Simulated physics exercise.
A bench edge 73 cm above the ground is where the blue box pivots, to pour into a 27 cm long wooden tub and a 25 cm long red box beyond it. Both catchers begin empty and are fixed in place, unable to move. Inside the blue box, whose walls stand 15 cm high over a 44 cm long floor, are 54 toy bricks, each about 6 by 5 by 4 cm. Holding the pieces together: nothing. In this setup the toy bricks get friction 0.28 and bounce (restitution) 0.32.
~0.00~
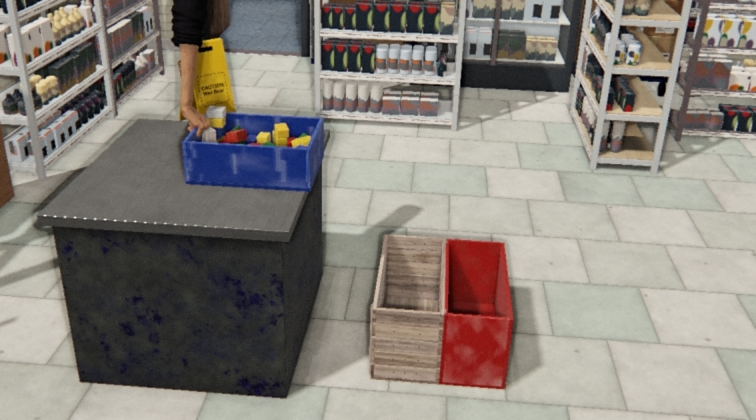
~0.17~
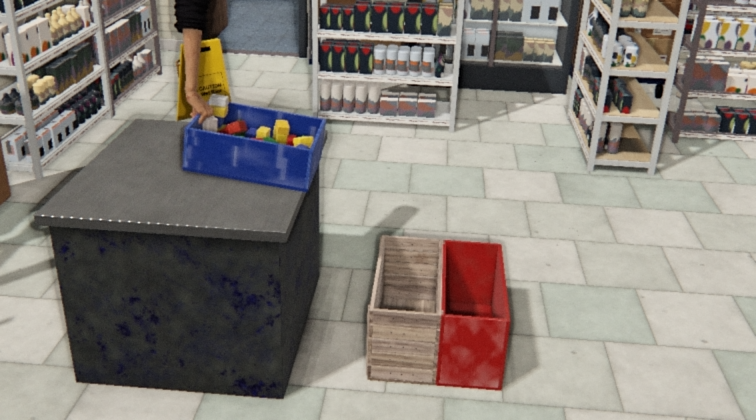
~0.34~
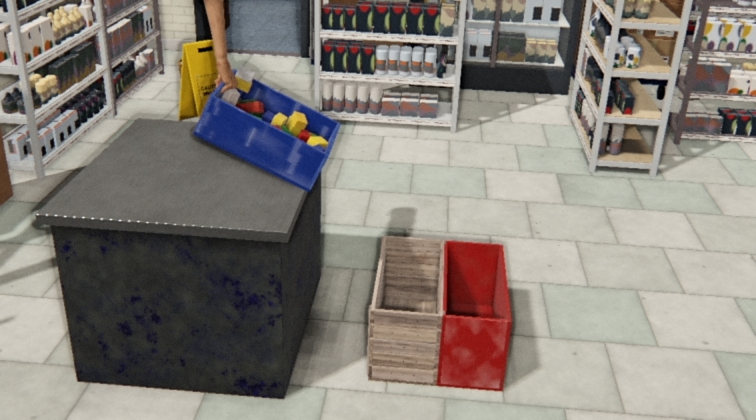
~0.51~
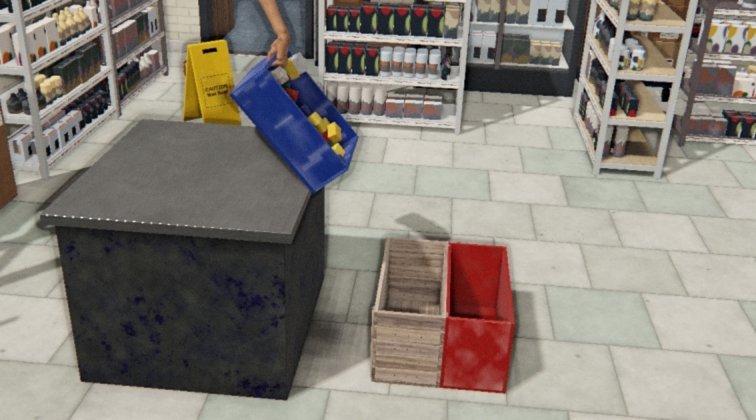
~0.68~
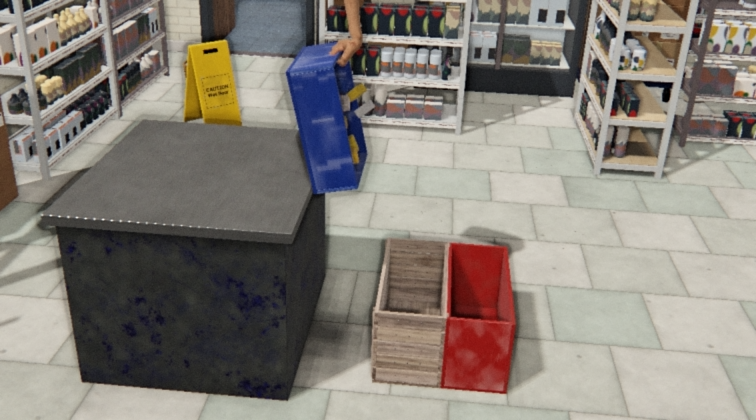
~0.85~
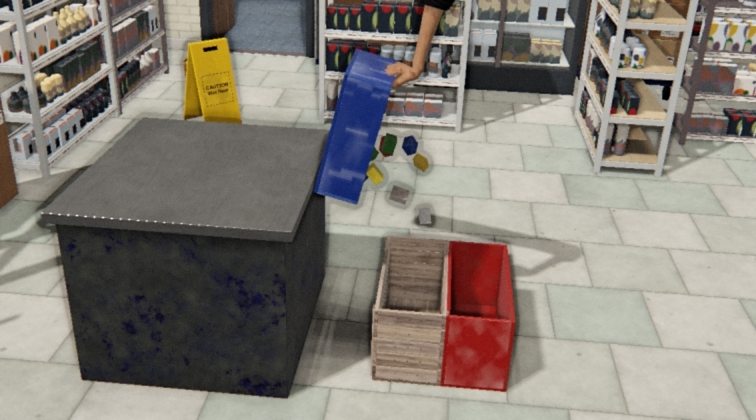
A hand tilted a blue box of colourful pieces up over the right edge of a dark bench until it stood steeply on end, and several pieces tumbled out above a wooden tub and red box.
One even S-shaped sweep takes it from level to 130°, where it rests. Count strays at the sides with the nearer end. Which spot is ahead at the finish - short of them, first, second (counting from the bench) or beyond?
Ahead at the finish: Nearer.
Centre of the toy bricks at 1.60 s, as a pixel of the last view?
Estimated centre in the last picture: (417, 330).
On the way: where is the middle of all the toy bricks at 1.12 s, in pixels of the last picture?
The centre sits near (396, 207).
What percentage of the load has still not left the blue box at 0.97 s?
Still in there: Some 65 per cent.
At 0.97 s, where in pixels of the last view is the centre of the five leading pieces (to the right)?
The leading five average out near (441, 253).
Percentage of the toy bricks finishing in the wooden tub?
About 80 per cent.
After 0.97 s, tilt 118°; 35 still in the blue box, 2 in the wooden tub and 17 in the air.
After 1.12 s, tilt 128°; 11 still in the blue box, 8 in the wooden tub, 3 in the red box and 32 in the air.
After 1.33 s, tilt 130°; 36 in the wooden tub, 5 in the red box and 13 in the air.
Outcome (at 1.60 s), 44 in the wooden tub, 6 in the red box and 4 on the ground short of the wooden tub.
